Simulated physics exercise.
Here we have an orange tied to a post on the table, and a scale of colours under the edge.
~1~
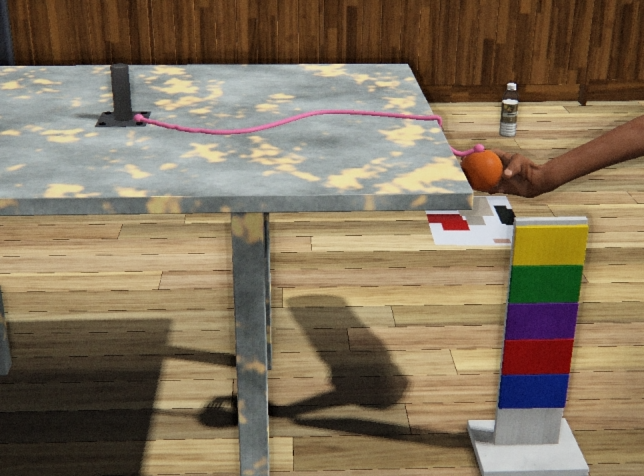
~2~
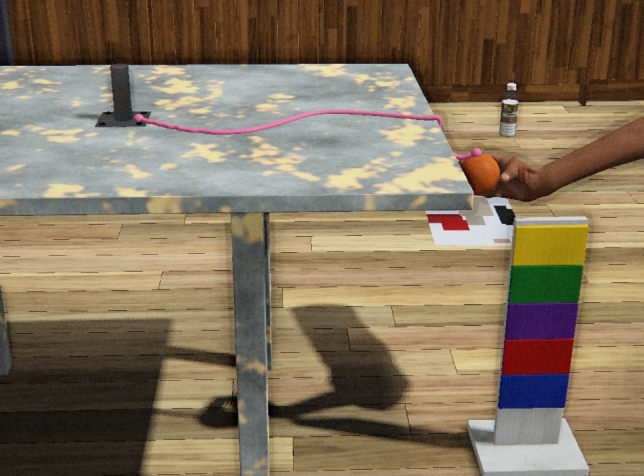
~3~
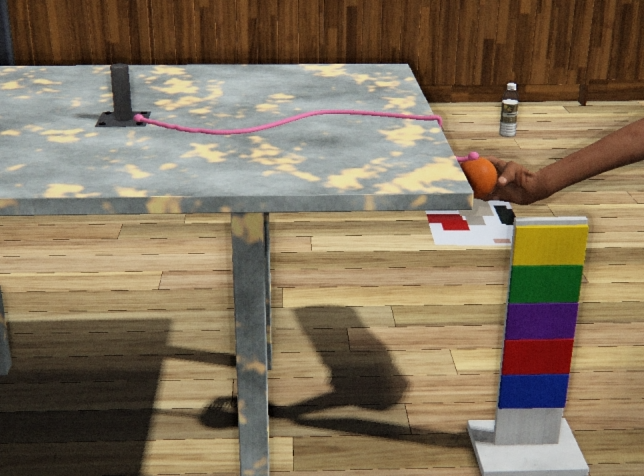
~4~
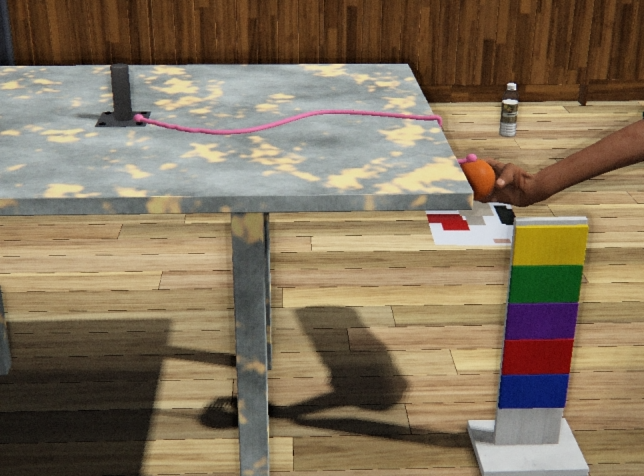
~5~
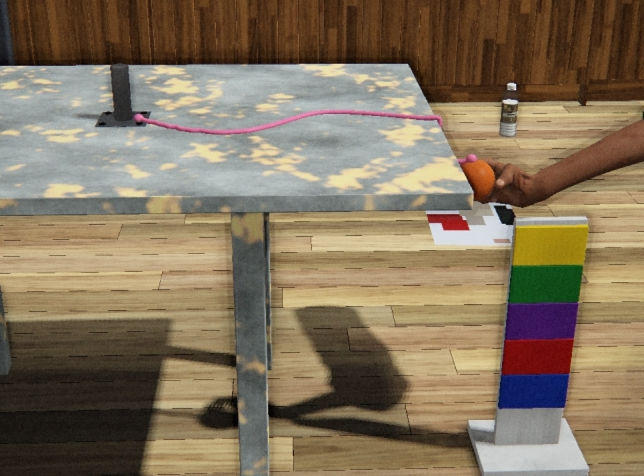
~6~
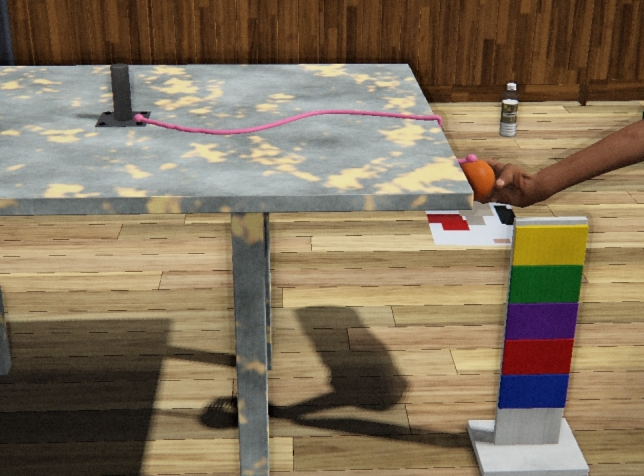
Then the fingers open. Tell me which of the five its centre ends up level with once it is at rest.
Its centre ends up level with yellow.
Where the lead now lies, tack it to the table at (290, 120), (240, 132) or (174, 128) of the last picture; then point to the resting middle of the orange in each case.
(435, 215), (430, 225), (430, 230).
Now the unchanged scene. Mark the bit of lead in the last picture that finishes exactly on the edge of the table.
It's the piece you see at (396, 116).
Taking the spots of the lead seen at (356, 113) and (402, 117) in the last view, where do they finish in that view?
The first settles around (395, 120), the second around (438, 129).
Early on, orange near (429, 238); level with yellow.
Midway, orange near (451, 243); level with yellow.
Finally, orange near (427, 244); level with yellow. Its centre hangs level with the yellow band.
